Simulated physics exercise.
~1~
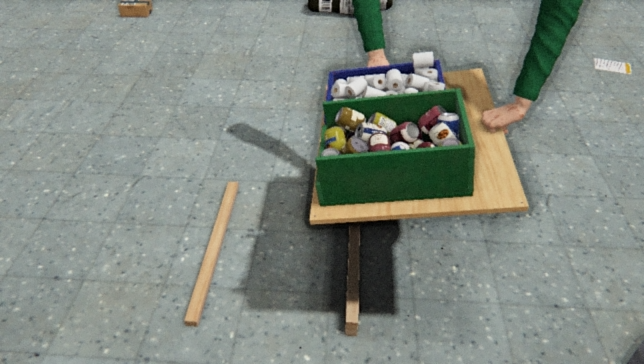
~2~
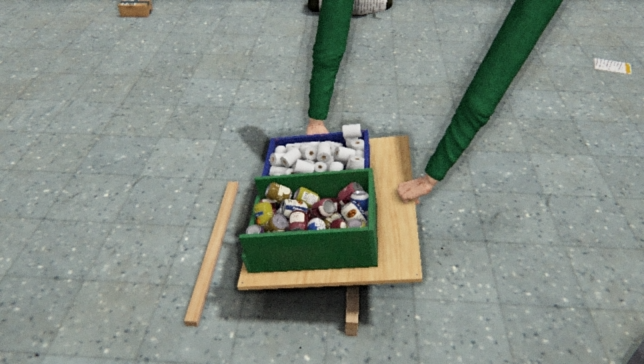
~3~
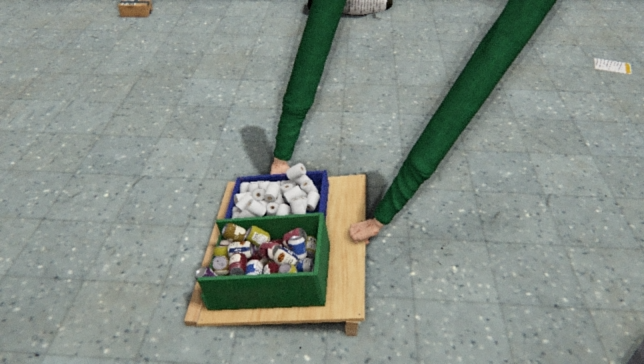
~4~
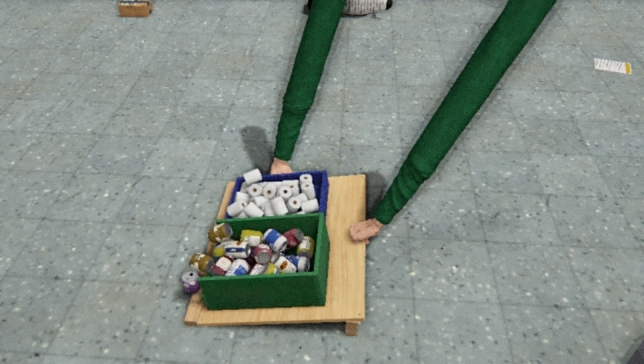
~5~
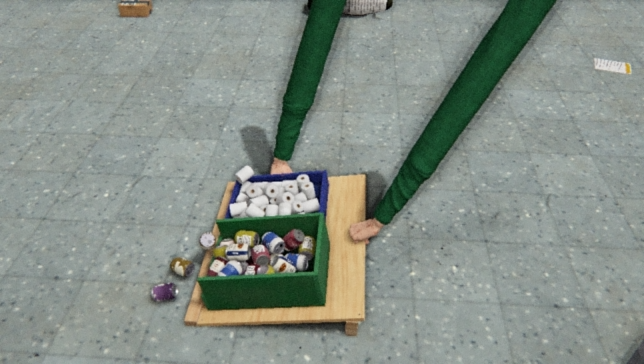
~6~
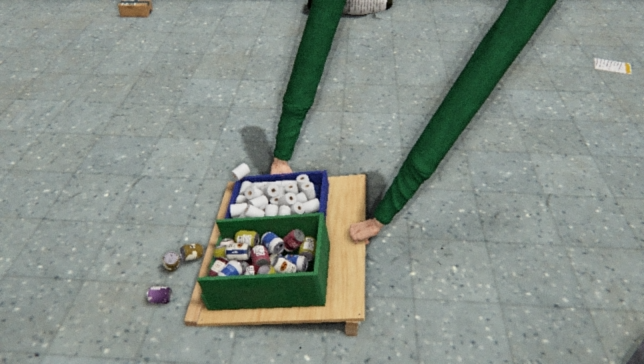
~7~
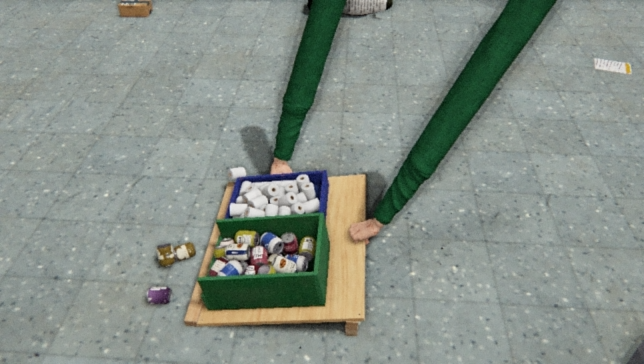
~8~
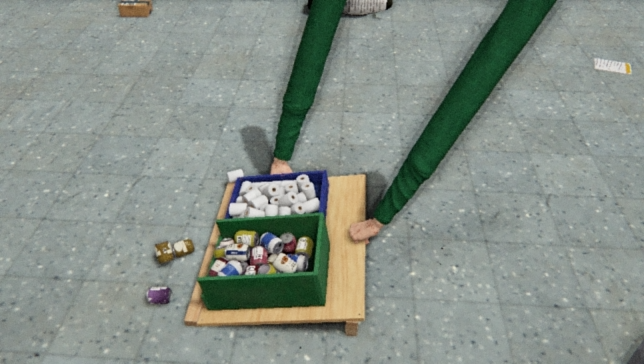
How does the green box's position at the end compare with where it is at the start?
At the end the green box is farther to the left and lower in the view than at the start, having been carried there on the board.
